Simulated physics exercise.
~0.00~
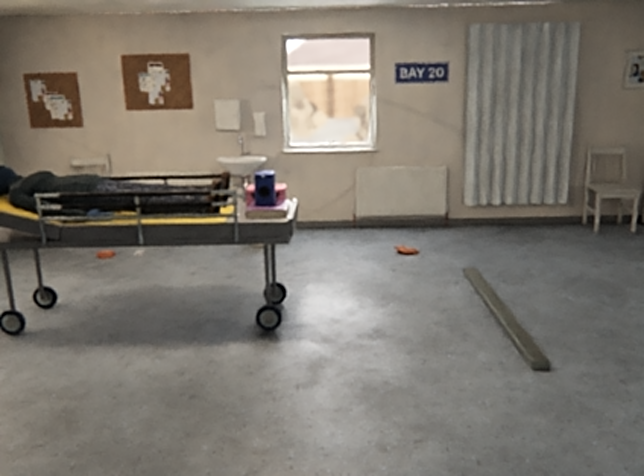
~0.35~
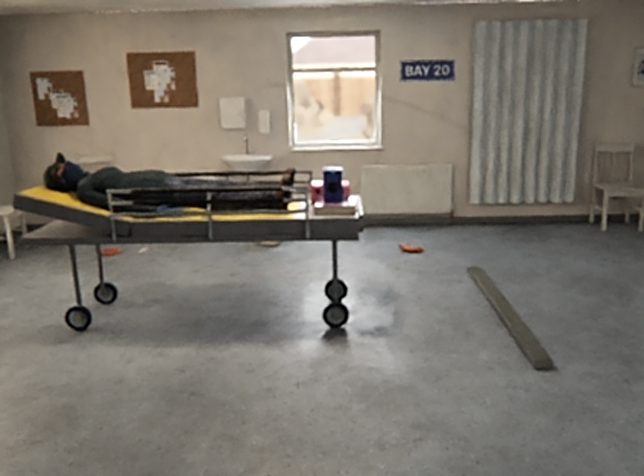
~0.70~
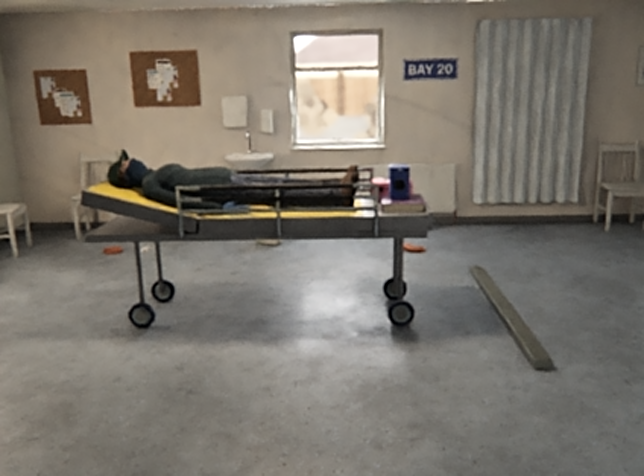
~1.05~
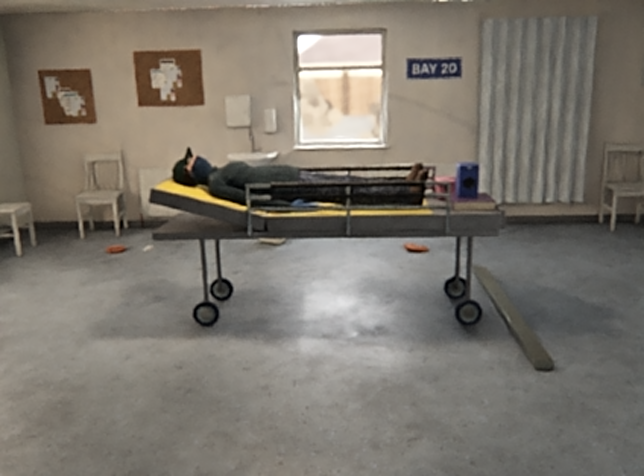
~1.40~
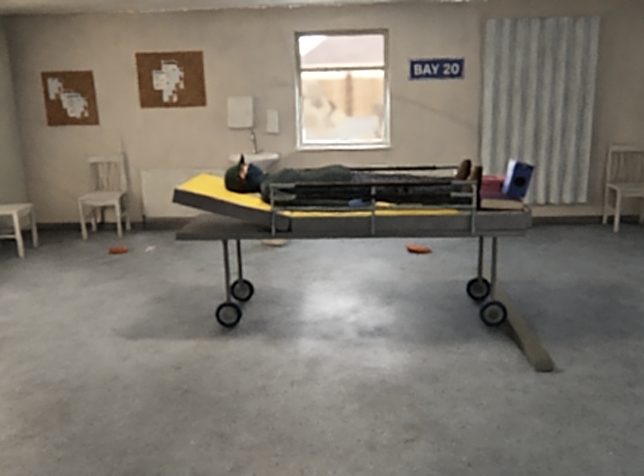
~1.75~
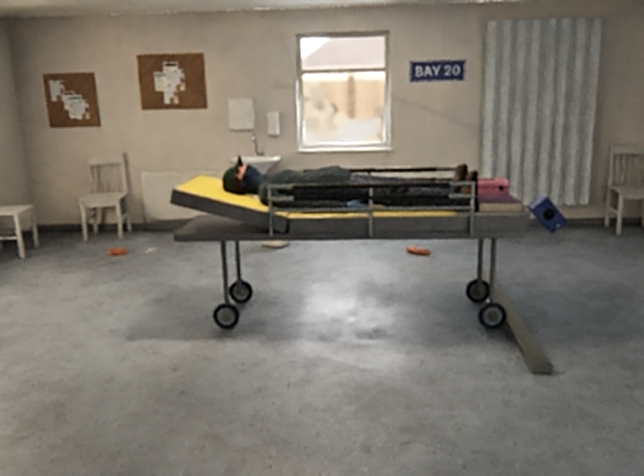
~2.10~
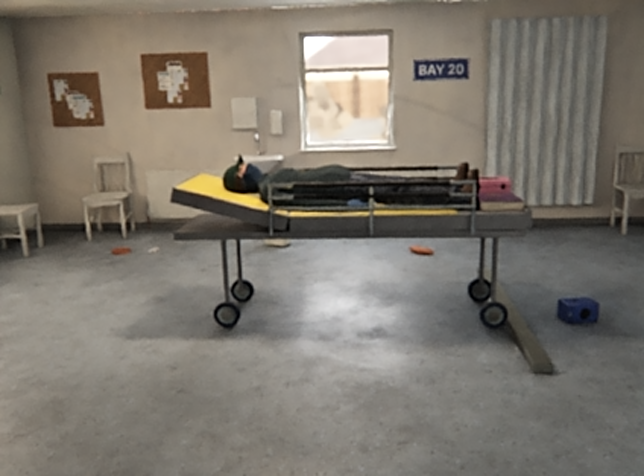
A hospital trolley with a yellow mattress carries a limp, dark-clothed person lying face up, head to the left, across a grey-floored room seen from the side. At its right end sit a blue pump, a pink case and a flat purple folder, while a sill lies on the floor ahead. The trolley rolls right, past a window and pinboards, until its front wheels meet the sill and it stops level. The person slides slightly toward the foot end, and the blue pump tips over the edge. It drops to the floor beyond the sill, while the person, case and folder stay aboard.
